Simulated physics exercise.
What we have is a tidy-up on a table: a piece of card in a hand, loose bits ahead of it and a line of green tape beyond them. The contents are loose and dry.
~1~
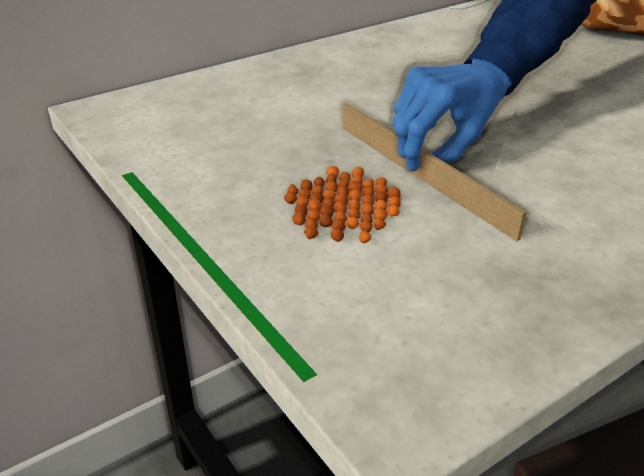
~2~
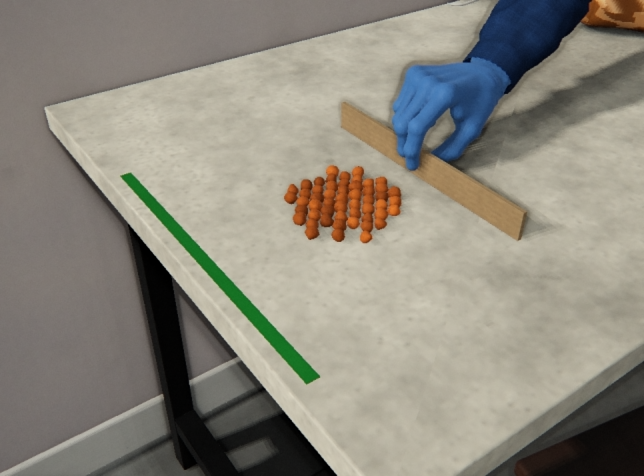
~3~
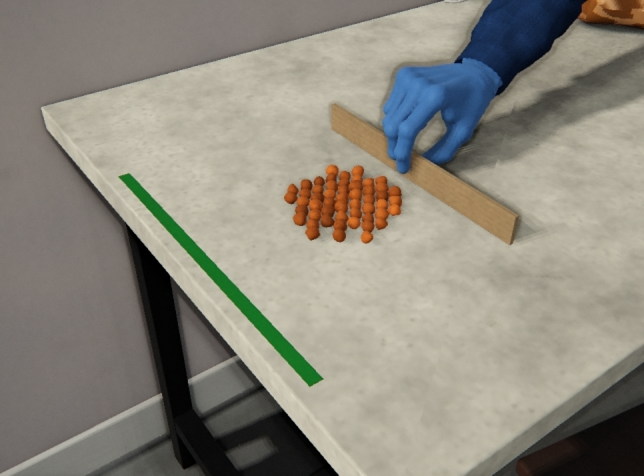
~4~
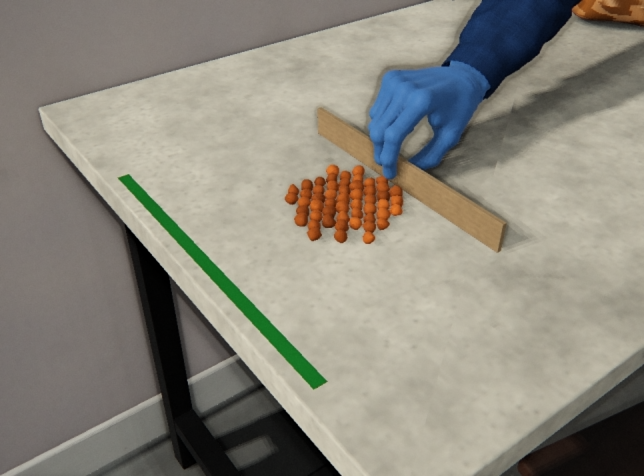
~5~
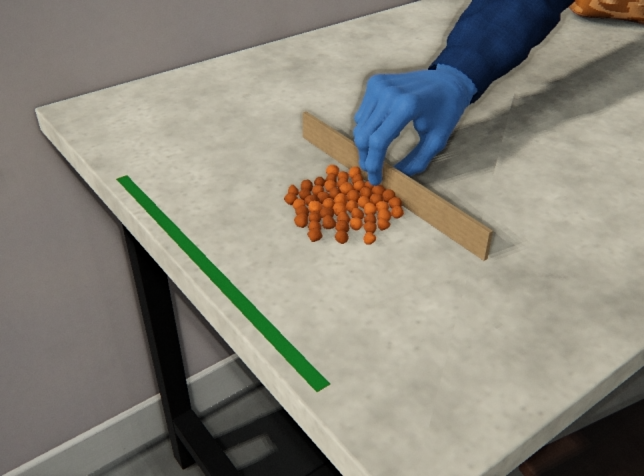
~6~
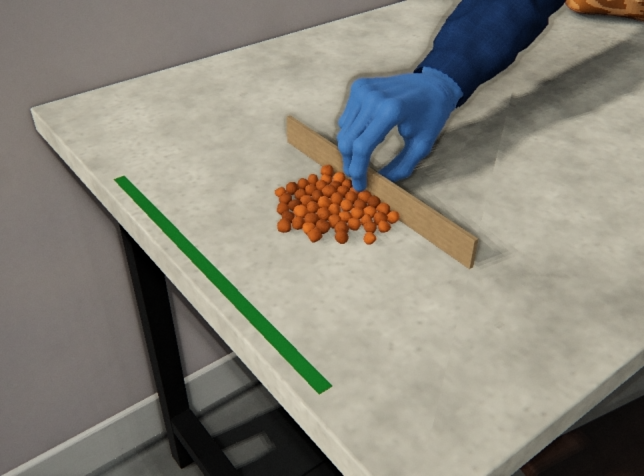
A blue-gloved hand slides a piece of card leftward into small orange-brown balls, shifting them slightly.
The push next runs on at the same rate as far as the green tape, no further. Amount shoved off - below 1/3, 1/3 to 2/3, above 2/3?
Above 2/3.
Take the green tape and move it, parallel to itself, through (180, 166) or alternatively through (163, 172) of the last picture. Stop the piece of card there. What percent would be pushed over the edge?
First stop: 0 per cent; second stop: 20 per cent.
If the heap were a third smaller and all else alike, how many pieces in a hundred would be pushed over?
Result: Near 100 %.
Just after the last frame, piece of card still moving, near (288, 205); heap all on the table, its front near (212, 253).
A moment on, piece of card stopped at the green tape; heap roughly two thirds over the edge.
Further on, piece of card stopped at the green tape; heap the larger part over the edge.
When it is over, piece of card stopped at the green tape; heap almost all over the edge.
